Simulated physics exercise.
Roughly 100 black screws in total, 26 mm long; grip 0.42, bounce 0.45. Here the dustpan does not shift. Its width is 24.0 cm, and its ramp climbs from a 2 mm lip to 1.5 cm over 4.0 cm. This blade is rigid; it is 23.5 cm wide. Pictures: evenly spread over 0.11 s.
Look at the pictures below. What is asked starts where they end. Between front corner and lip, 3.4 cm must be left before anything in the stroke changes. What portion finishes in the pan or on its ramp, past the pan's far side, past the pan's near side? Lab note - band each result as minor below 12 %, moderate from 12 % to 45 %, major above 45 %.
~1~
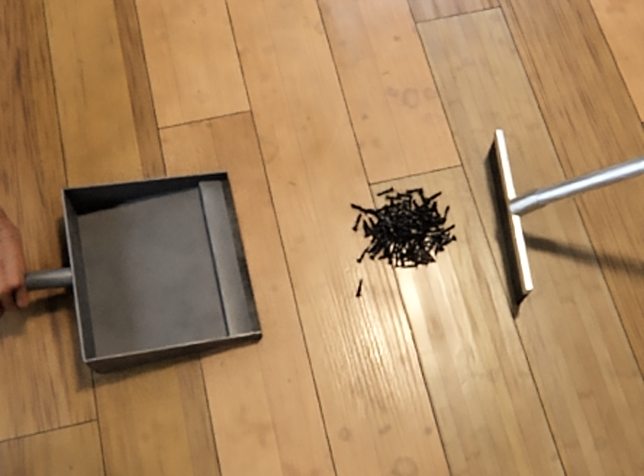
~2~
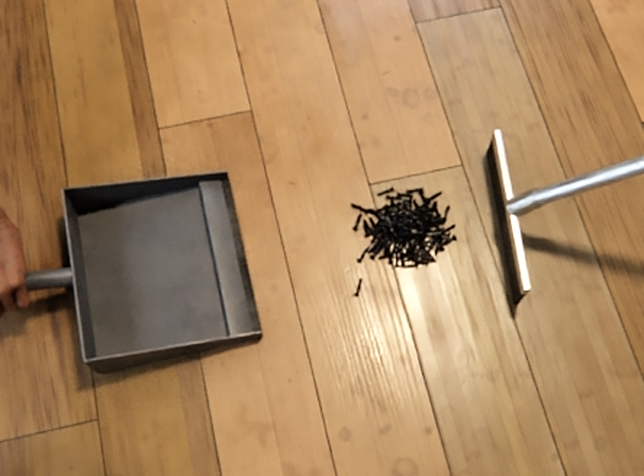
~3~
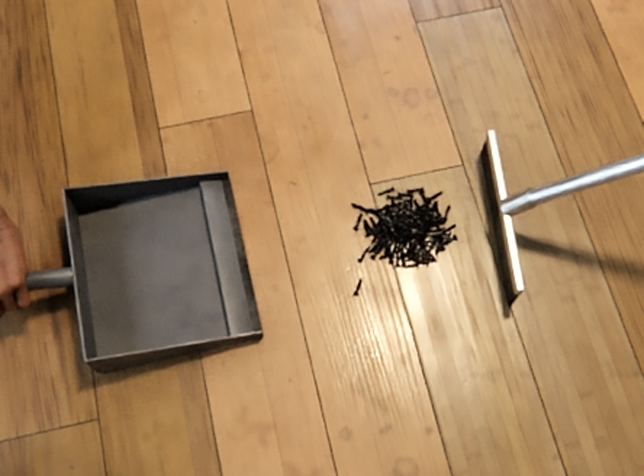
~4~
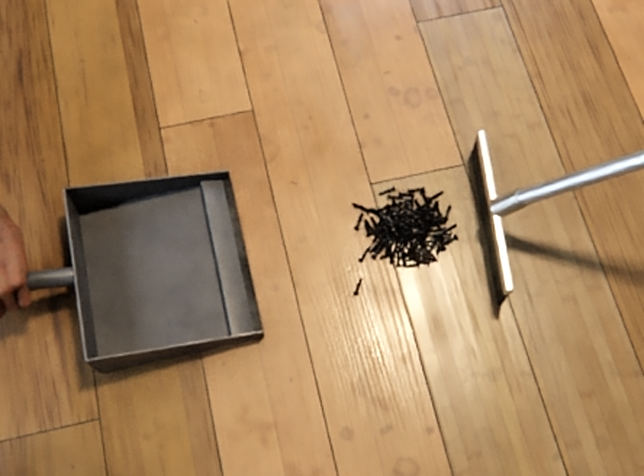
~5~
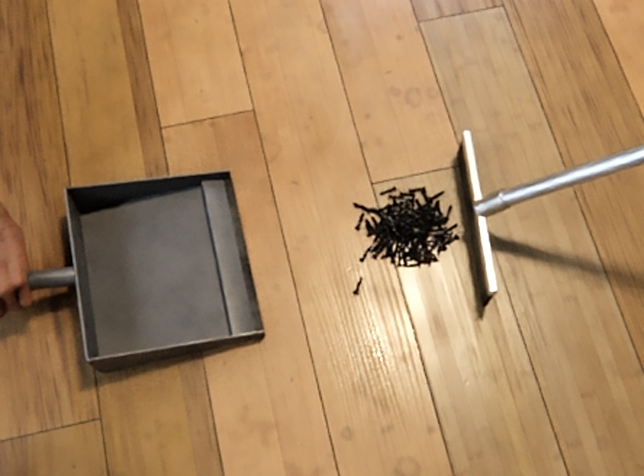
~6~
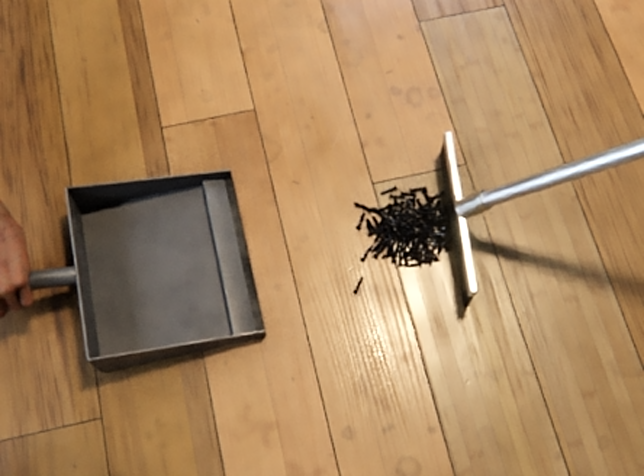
One by one: Pan: A high share, far side: A low share, near side: A low share.
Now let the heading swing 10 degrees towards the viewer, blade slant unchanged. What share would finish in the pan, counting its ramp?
55 %.
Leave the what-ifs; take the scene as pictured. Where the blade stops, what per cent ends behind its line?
Around 0 per cent.
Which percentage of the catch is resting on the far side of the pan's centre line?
Estimate: Close to 70 %.
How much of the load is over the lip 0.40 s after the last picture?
Some 60 in a hundred by that moment.
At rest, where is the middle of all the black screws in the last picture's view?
Resting centre estimate: Around (235, 233).
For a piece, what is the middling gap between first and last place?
That distance is around 26 cm.
Then, 0.12 s after the last picture, middle of the blade 15 cm from the lip; 0 % over the lip, far side 0 %, near side 0 %.
Then, 0.19 s after the last picture, middle of the blade 8 cm from the lip; 0 % over the lip, far side 0 %, near side 0 %.
Then, 0.40 s after the last picture, middle of the blade 5 cm from the lip; 60 % over the lip, far side 5 %, near side 0 %.
In the end, pan 55 %, far side 5 %, near side 0 %, in front of the lip or behind the blade 40 %.
